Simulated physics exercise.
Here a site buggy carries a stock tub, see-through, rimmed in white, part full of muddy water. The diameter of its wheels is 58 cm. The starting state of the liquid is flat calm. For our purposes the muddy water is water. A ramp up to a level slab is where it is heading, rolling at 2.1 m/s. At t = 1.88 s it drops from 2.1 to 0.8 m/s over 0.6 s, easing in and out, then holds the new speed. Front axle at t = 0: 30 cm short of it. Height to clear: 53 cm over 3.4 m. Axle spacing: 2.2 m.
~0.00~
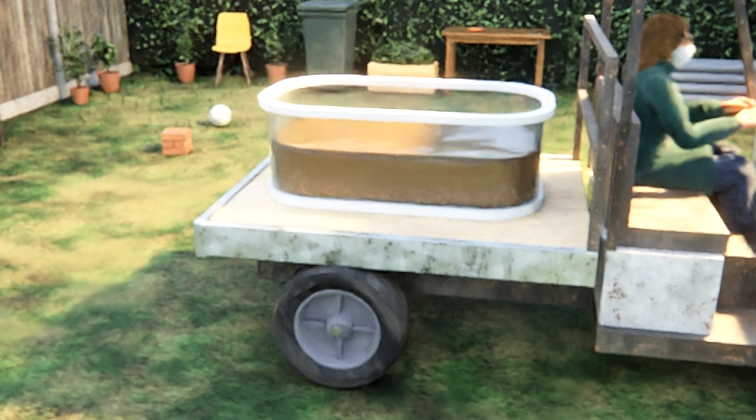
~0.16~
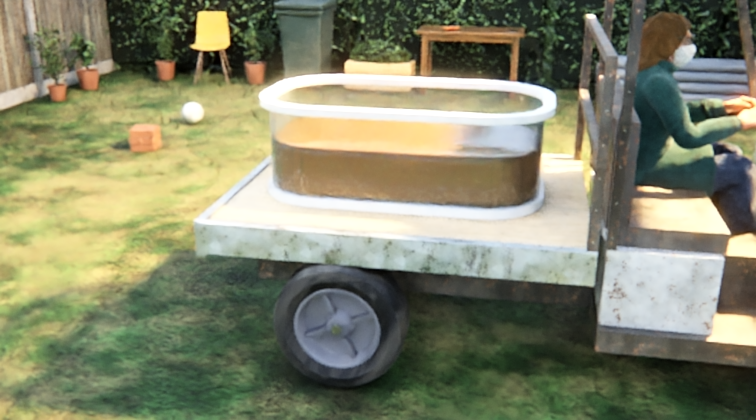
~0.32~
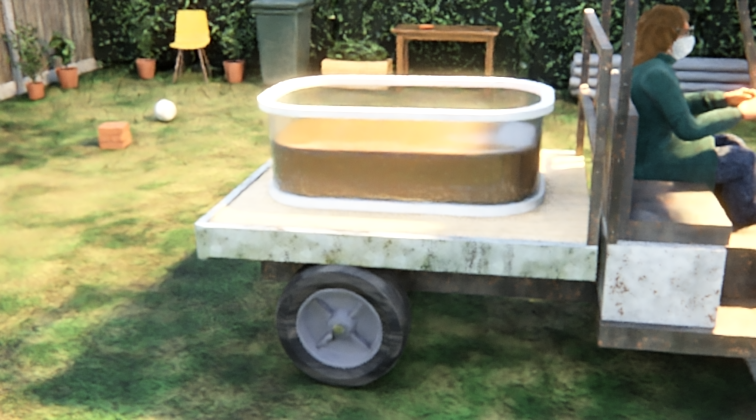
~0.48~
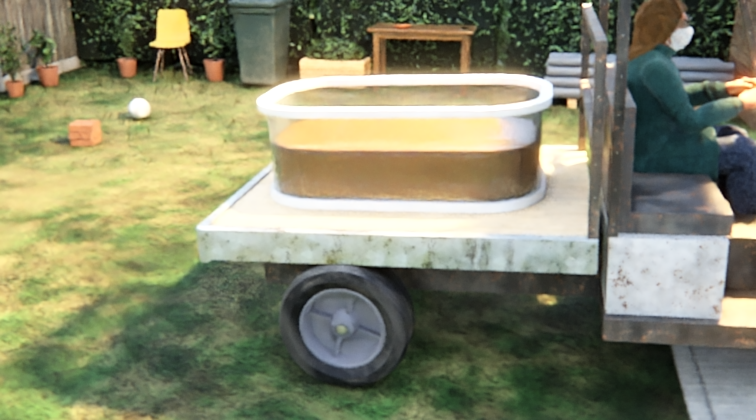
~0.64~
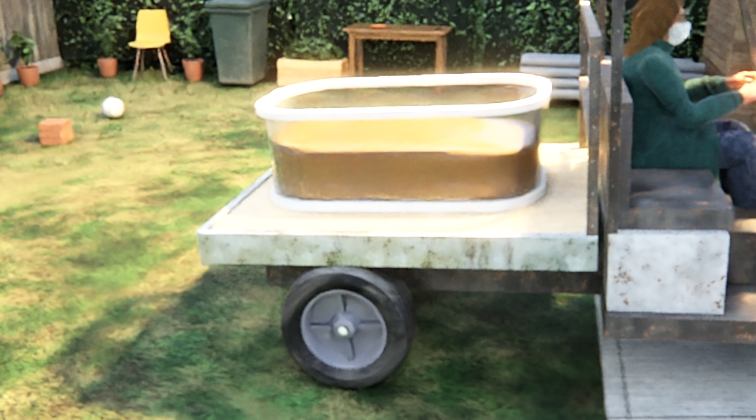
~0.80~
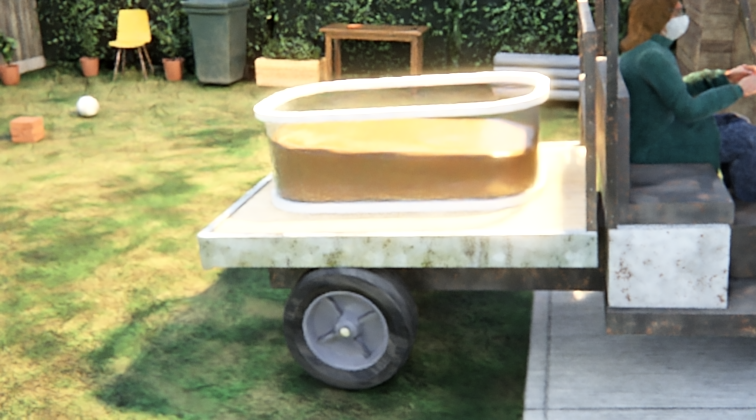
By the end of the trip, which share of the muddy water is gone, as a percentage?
Close to 5 per cent of the muddy water is gone.
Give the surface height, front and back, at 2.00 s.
It reads roughly 16 cm up front and 30 cm at the back.
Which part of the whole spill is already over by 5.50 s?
100 %.
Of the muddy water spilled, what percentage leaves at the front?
About 10 per cent.
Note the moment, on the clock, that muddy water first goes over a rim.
Around 2.9 s.
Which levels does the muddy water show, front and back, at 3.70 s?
Front: 10 cm; back: 28 cm.
After 2.00 s the surface is 17 cm up at the front and 29 cm at the back; nothing has left.
After 3.70 s the surface is 10 cm up at the front and 28 cm at the back; 4 per cent is out, over the back.
After 5.50 s the surface is 17 cm up at the front and 19 cm at the back; 5 per cent is out, over the back.
After 7.99 s 5 per cent is out, over the back, 9 of 190 litres.
